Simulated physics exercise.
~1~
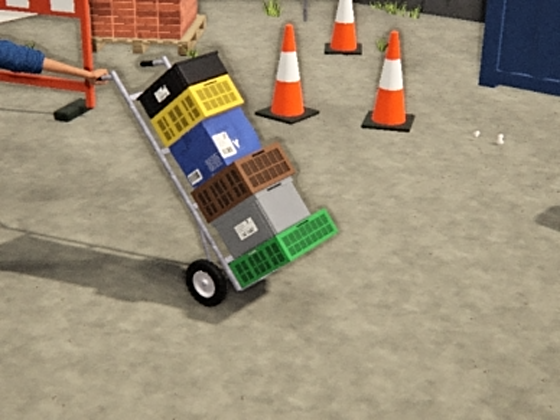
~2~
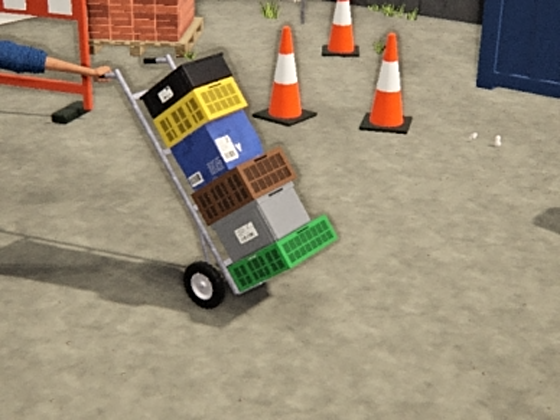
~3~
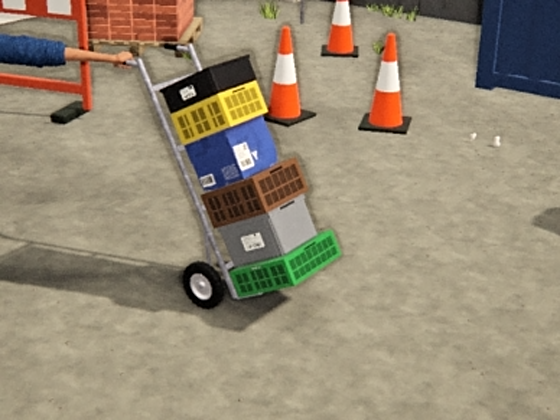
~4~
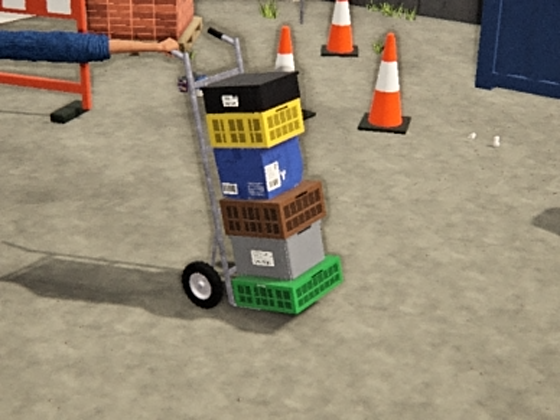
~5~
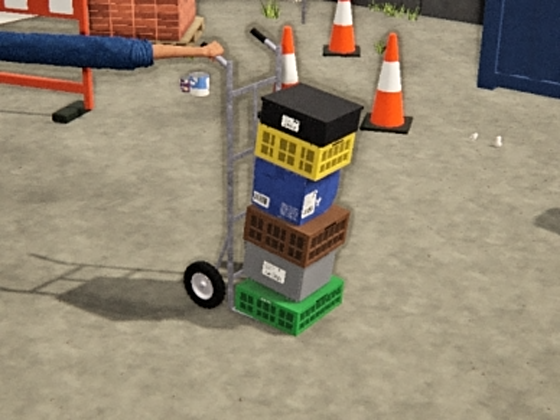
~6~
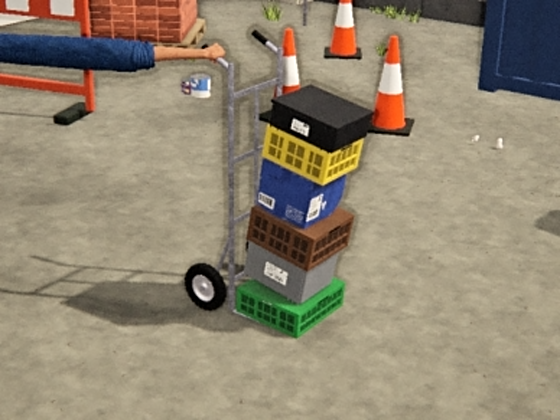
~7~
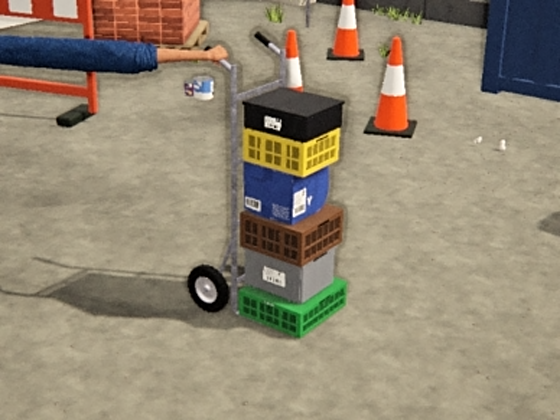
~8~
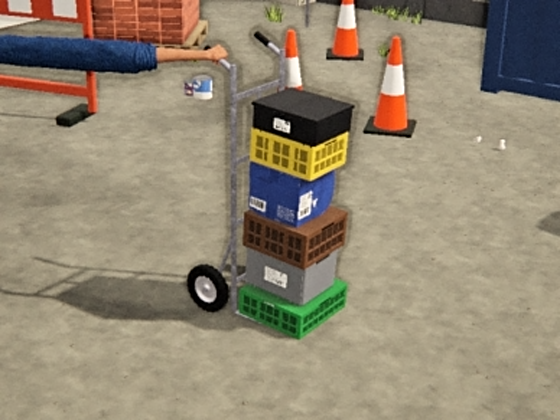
Paved yard with traffic cones, an arm swinging a loaded hand truck upright, stacked crates and boxes rocking but staying standing.
